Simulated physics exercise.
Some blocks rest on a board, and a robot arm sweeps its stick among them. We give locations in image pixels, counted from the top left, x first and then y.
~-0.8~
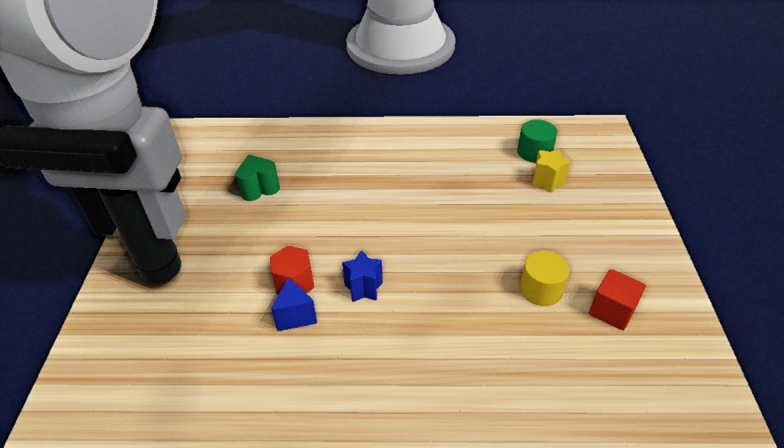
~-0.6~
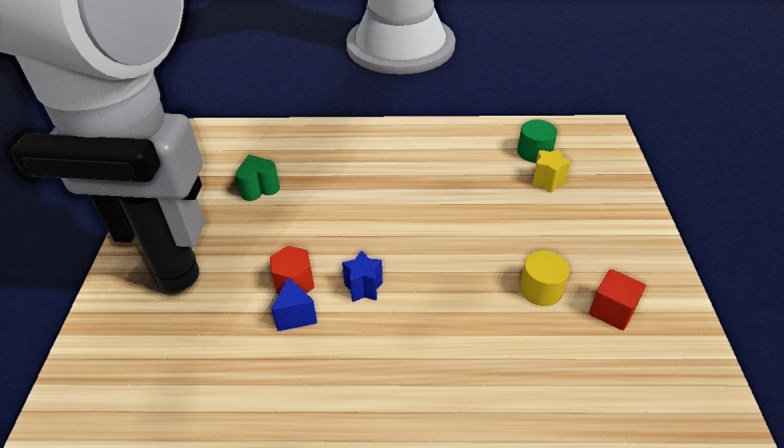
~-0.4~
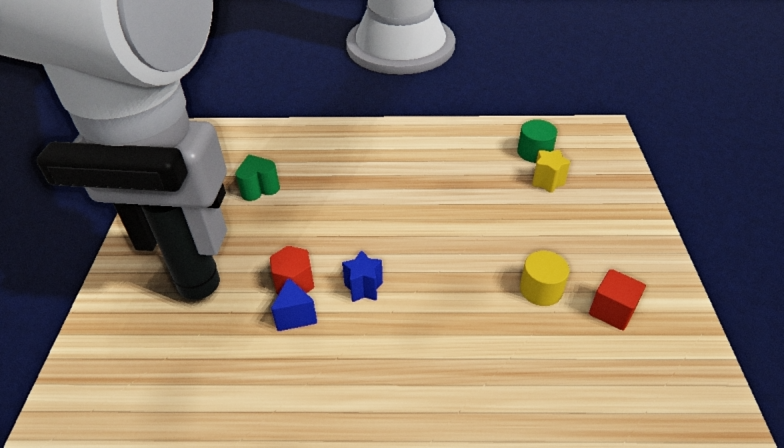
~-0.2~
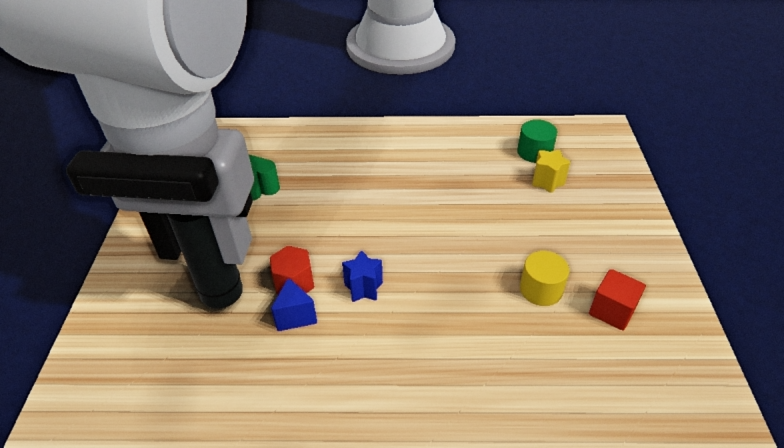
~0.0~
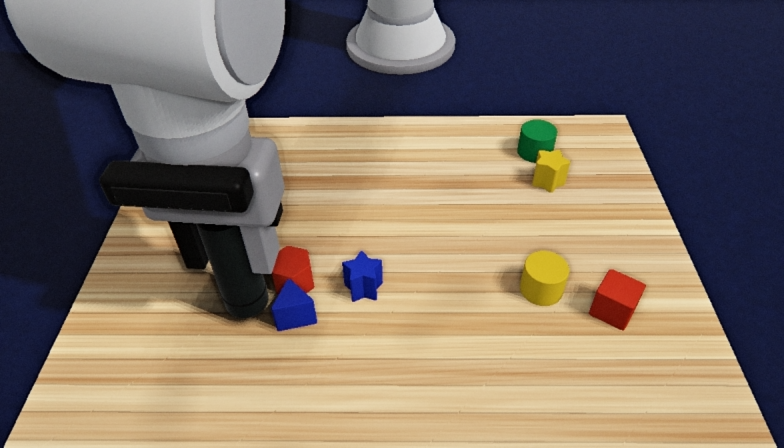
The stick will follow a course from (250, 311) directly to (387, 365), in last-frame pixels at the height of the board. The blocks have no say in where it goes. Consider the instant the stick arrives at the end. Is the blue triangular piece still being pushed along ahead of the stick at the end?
I believe not.
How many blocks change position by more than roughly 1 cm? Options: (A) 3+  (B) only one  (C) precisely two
The answer is B.
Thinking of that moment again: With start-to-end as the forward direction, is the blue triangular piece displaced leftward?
Answer: Yes.
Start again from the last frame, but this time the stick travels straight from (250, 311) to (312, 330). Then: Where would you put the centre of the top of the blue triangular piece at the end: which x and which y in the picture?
Put as a pixel place, it's (344, 304).
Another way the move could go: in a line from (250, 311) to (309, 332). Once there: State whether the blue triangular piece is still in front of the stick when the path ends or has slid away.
Final position: Ahead.
What follows on the original path. One third of the way, stick at (292, 319); blue triangular piece at (325, 301), turned 35° anticlockwise.
Two thirds of the way, stick at (339, 337); blue triangular piece at (366, 304), turned 65° anticlockwise.
At the end, stick at (386, 356); red six-sided block unmoved; blue triangular piece at (373, 304), turned 85° anticlockwise.
